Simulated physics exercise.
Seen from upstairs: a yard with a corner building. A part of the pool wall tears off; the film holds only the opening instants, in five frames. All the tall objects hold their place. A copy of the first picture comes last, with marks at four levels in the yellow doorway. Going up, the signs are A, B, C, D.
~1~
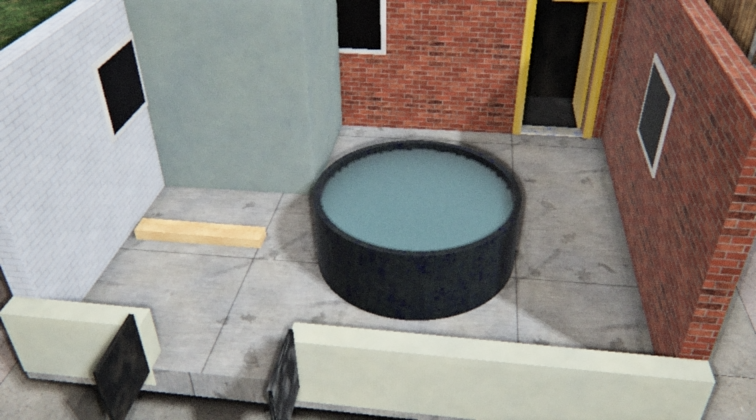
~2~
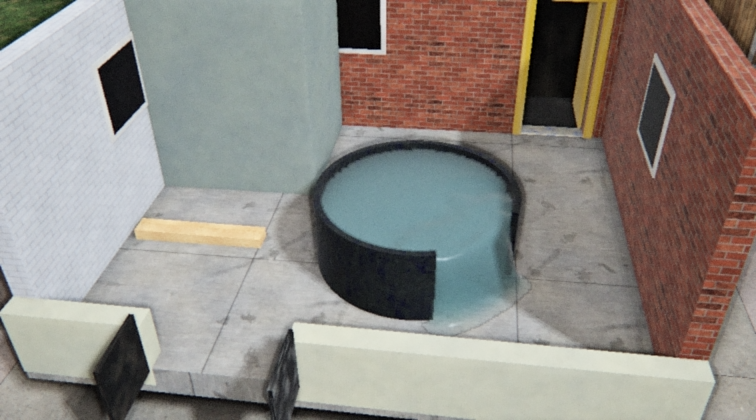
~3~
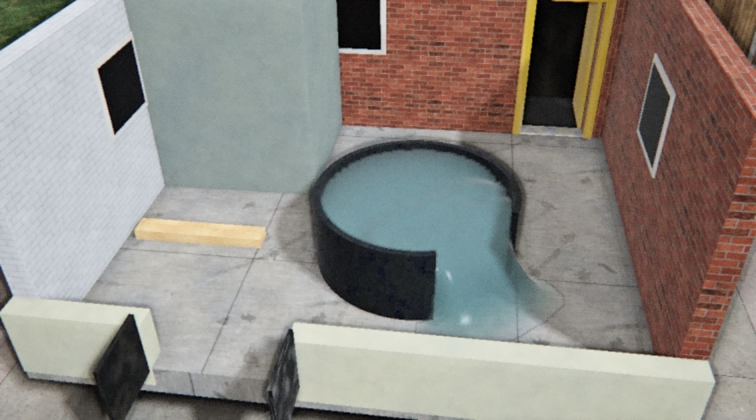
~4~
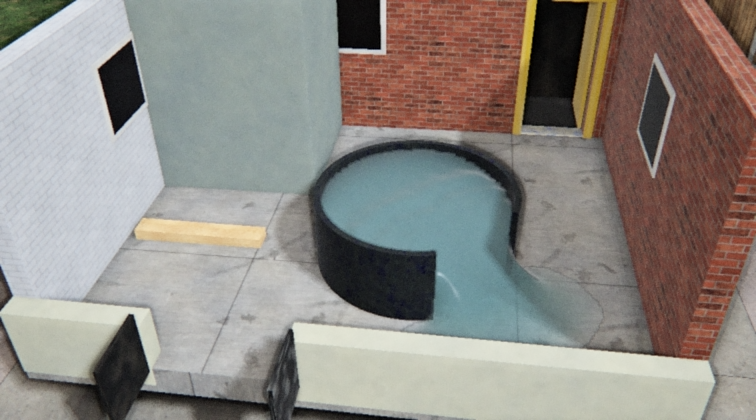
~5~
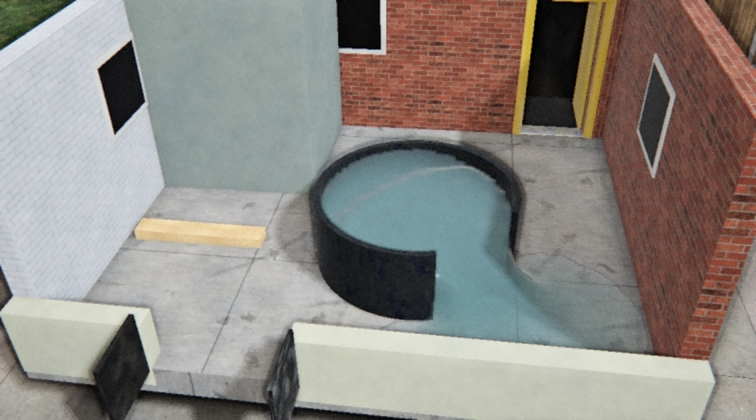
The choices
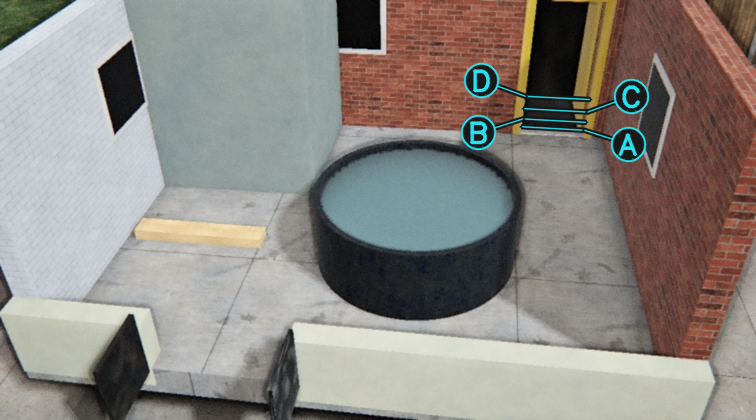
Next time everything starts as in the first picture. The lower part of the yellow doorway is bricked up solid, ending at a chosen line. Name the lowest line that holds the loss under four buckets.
B is the one.
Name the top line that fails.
The answer is A.
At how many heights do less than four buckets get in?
Three.
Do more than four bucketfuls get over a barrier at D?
No, that is safe.
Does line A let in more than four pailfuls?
Yes, that goes wrong.
In cyan, A at (552, 128); B at (554, 120); C at (555, 110); D at (557, 97); from the bottom up A, B, C, D.
For line A, some 20 bucketfuls get in.
For line B, a bucket or two gets in.
For line C, nothing gets over.
For line D, nothing gets over.
